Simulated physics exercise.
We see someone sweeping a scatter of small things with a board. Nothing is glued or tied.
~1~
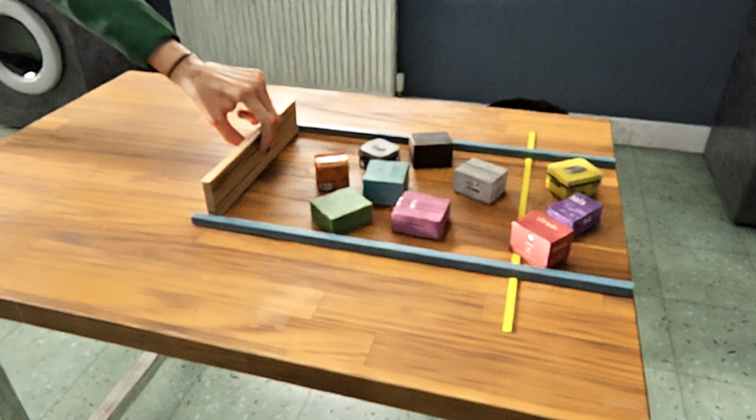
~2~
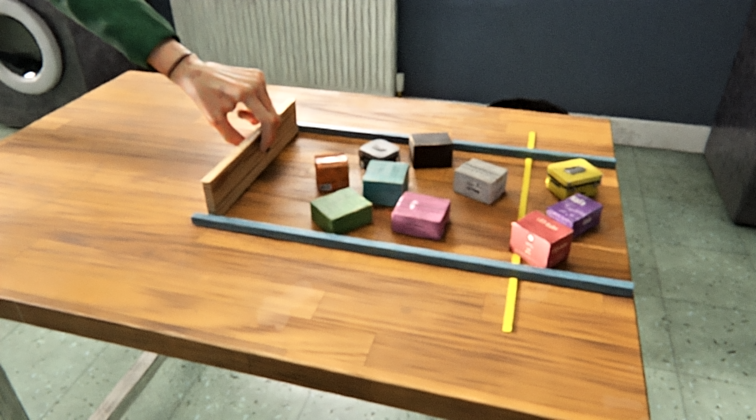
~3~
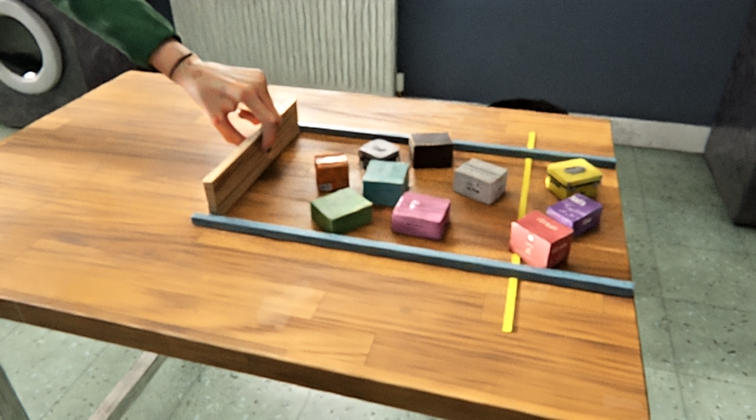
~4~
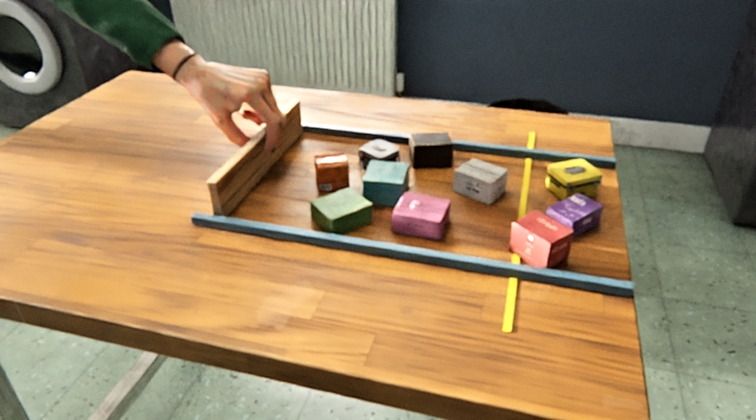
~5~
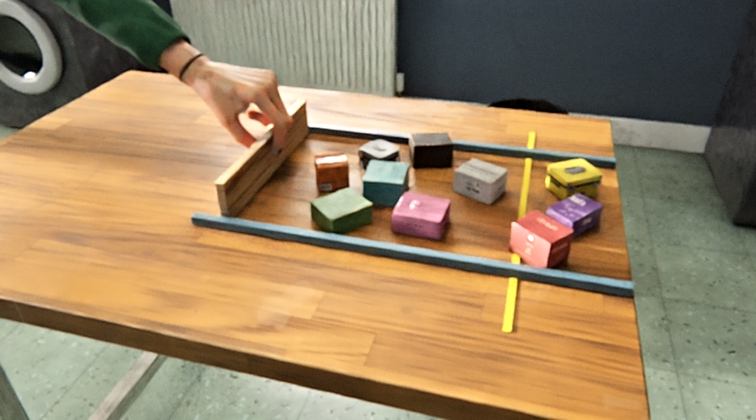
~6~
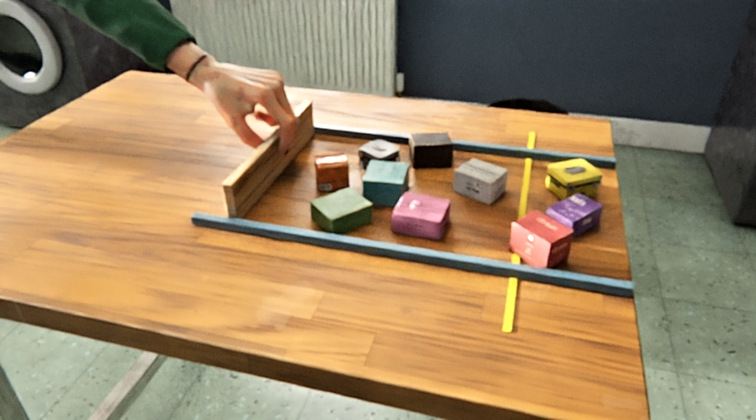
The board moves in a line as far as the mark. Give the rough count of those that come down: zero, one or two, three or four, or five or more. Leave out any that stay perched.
The number that fall off is one or two.
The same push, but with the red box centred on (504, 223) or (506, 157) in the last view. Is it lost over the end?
In turn it goes over; remains up.
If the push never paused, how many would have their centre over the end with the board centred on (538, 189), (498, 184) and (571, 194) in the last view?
It would be 3, 0 and 6.
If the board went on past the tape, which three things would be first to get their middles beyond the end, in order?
They are the red box, the yellow case, the purple box.
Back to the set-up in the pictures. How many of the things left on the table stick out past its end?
The number is 1.
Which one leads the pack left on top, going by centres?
That is the purple box.
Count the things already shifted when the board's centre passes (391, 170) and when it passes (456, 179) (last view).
6 and 8.
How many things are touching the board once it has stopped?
It touches 4.
A little later, none off yet; purple box at rest near (573, 216); yellow case at rest near (573, 181); red box at rest near (541, 241).
When it is over, the number that fall off is one or two; down, red box and yellow case.
